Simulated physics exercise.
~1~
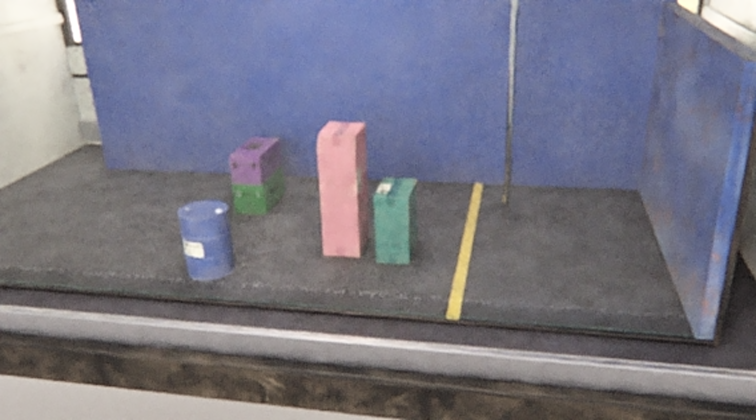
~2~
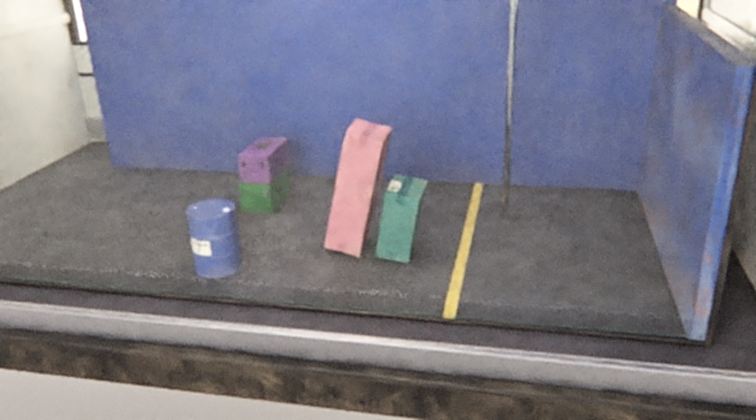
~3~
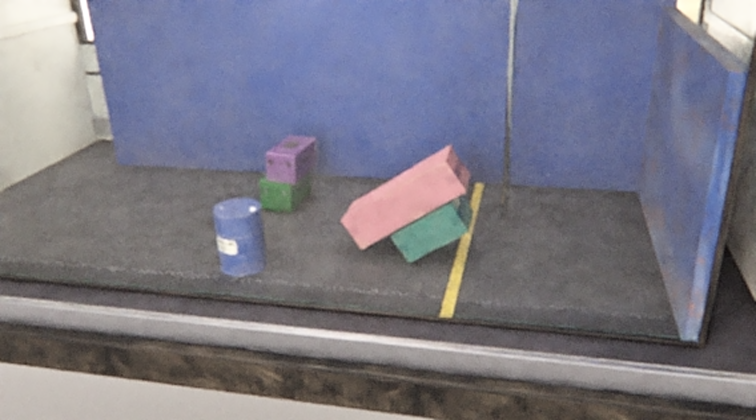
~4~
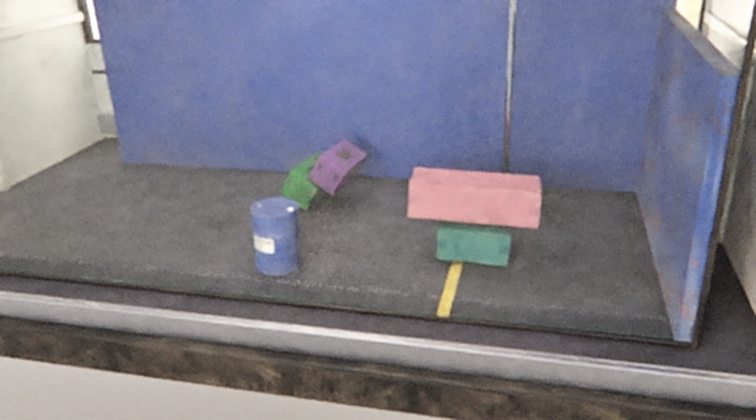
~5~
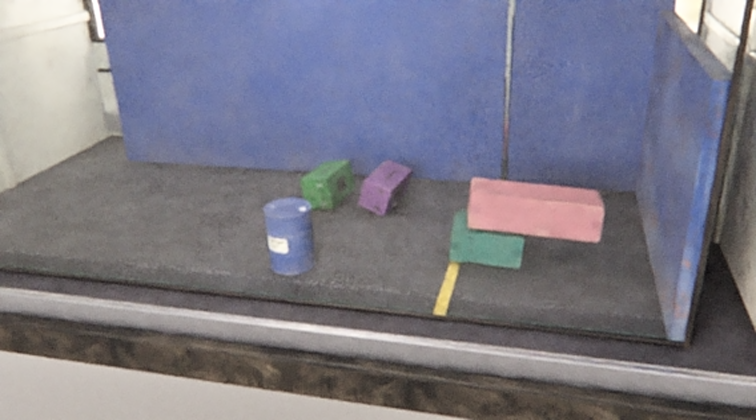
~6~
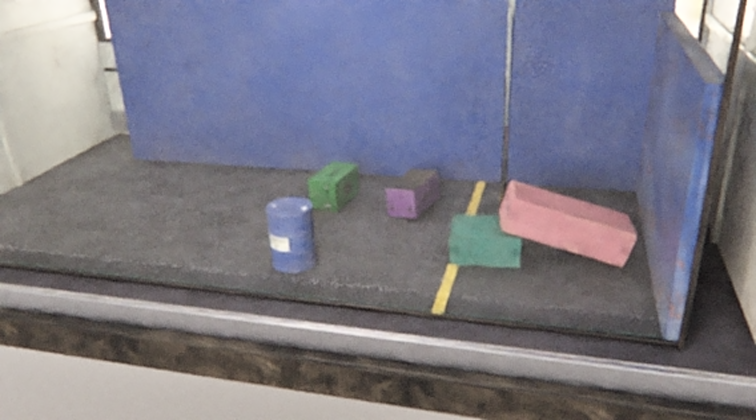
The clip shows a blue drum and several boxes sliding right across a dark floor; the pink and teal boxes topple, then the stacked purple and green ones tumble apart, leaving the teal box across the yellow line and the drum upright short of it.
